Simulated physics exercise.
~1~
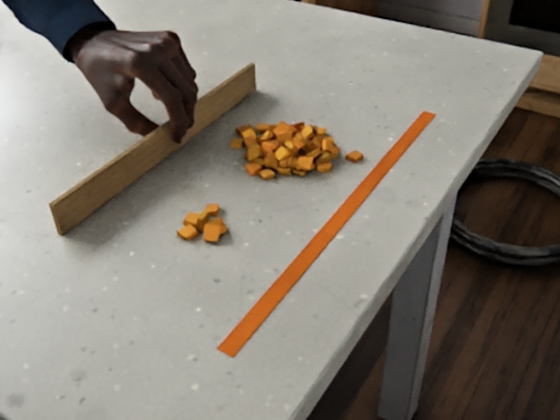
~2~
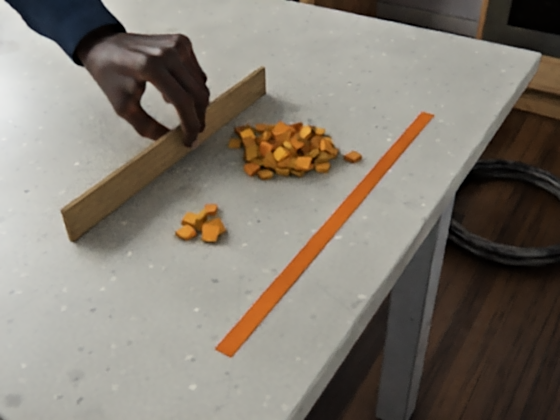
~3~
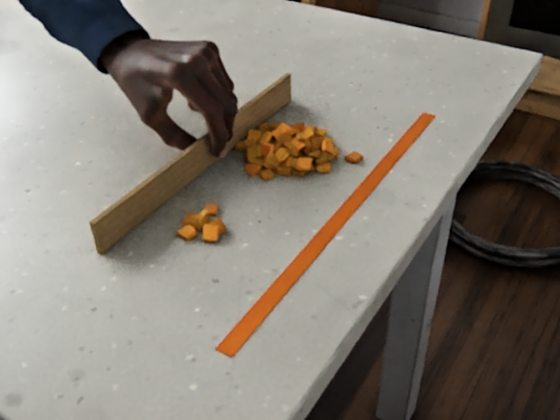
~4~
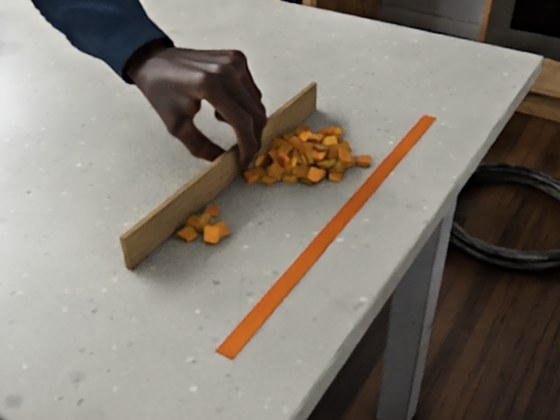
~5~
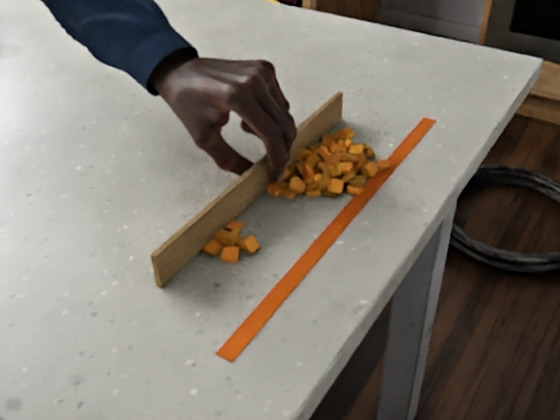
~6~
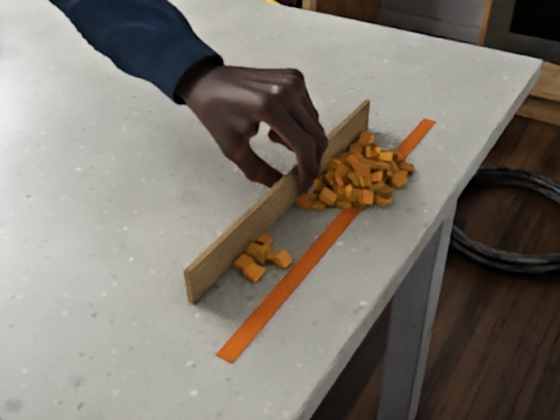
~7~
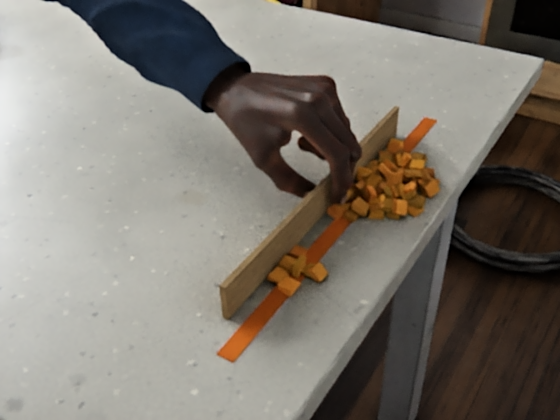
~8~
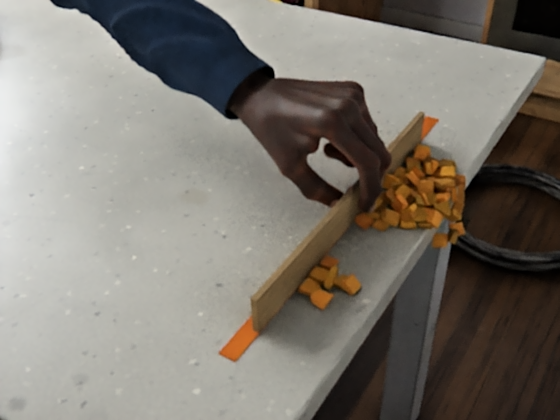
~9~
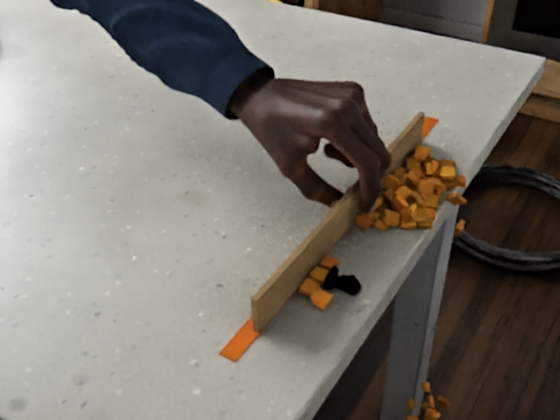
A hand pushes orange cubes rightward with a board, stops at orange tape, and some fall.
